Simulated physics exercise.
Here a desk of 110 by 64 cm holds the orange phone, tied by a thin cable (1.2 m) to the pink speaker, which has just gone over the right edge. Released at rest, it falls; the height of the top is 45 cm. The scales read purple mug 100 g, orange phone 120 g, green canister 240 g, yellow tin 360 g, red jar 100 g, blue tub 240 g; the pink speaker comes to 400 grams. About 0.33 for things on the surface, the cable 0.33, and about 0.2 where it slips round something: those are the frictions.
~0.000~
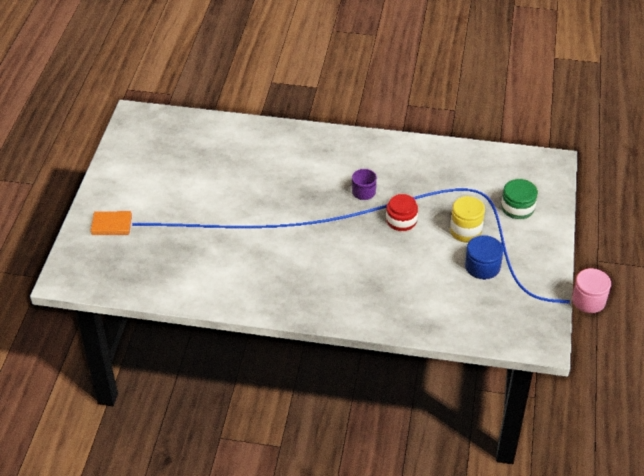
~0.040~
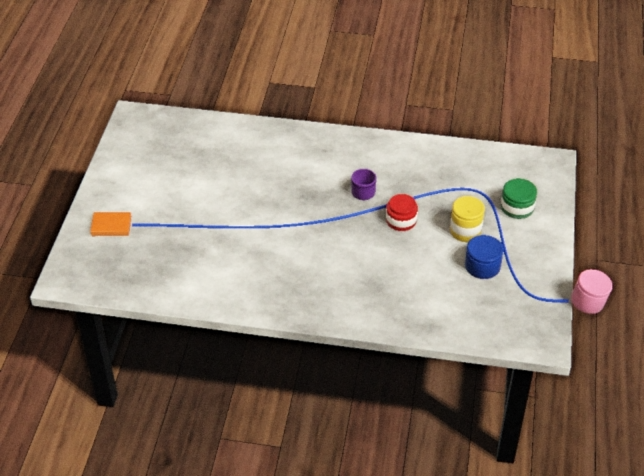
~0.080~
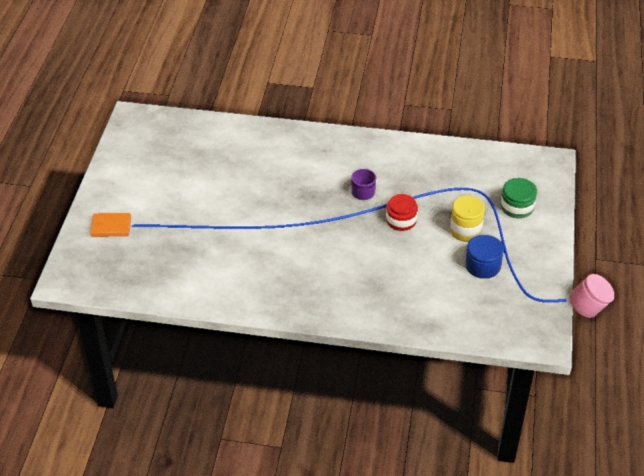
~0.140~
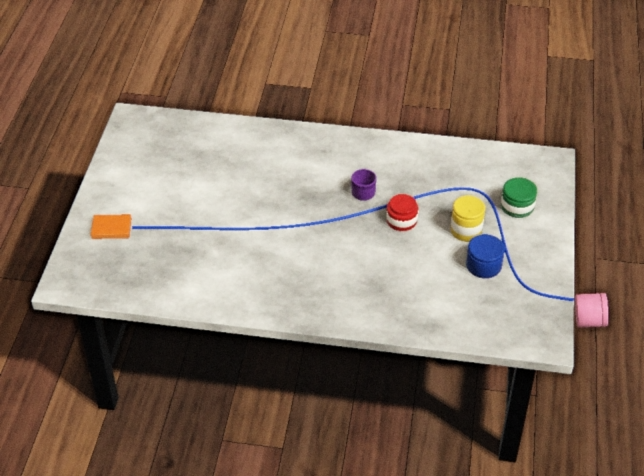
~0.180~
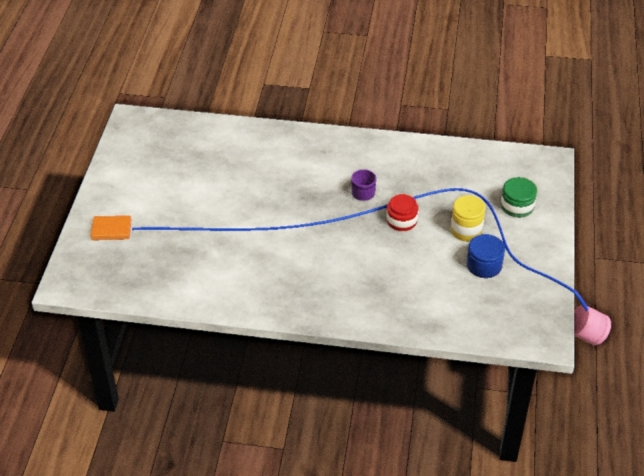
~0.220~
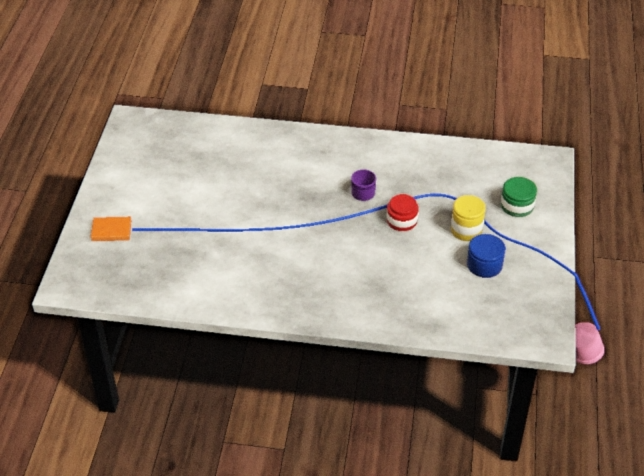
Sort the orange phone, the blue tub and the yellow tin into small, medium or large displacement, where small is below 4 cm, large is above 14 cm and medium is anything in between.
Orange phone: Large; blue tub: Small; yellow tin: Small.
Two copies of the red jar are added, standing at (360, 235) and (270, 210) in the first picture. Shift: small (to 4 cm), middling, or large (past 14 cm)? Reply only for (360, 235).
Net shift there: Minor.
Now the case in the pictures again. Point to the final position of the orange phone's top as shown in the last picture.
Check near (420, 208) - that's where it comes to rest.
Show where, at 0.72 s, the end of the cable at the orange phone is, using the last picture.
Around (410, 213).
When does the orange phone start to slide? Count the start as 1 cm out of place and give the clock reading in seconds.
For the orange phone, around 0.28 seconds.
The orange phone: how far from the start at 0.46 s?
Orange phone: 30 cm.
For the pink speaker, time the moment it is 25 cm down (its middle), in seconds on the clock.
The clock reads 0.28 s at that moment.
After 0.5 s, the cable's tail end at (275, 214); orange phone 31 cm off its start, yellow tin 1 cm off its start, pink speaker over the edge.
After 0.7 s, the cable's tail end at (410, 213); orange phone 61 cm off its start, yellow tin 1 cm off its start, pink speaker over the edge.
After 1.0 s, the cable's tail end at (440, 215); orange phone 67 cm off its start at (420, 208), yellow tin 1 cm off its start at (469, 210), pink speaker over the edge.
After 1.2 s, the cable's tail end at (440, 215); orange phone 67 cm off its start, yellow tin 1 cm off its start, pink speaker over the edge.
After 2.4 s, the cable's tail end at (440, 215); orange phone 67 cm off its start at (420, 208), yellow tin 1 cm off its start at (469, 210), blue tub 0 cm off its start at (488, 246), pink speaker over the edge.
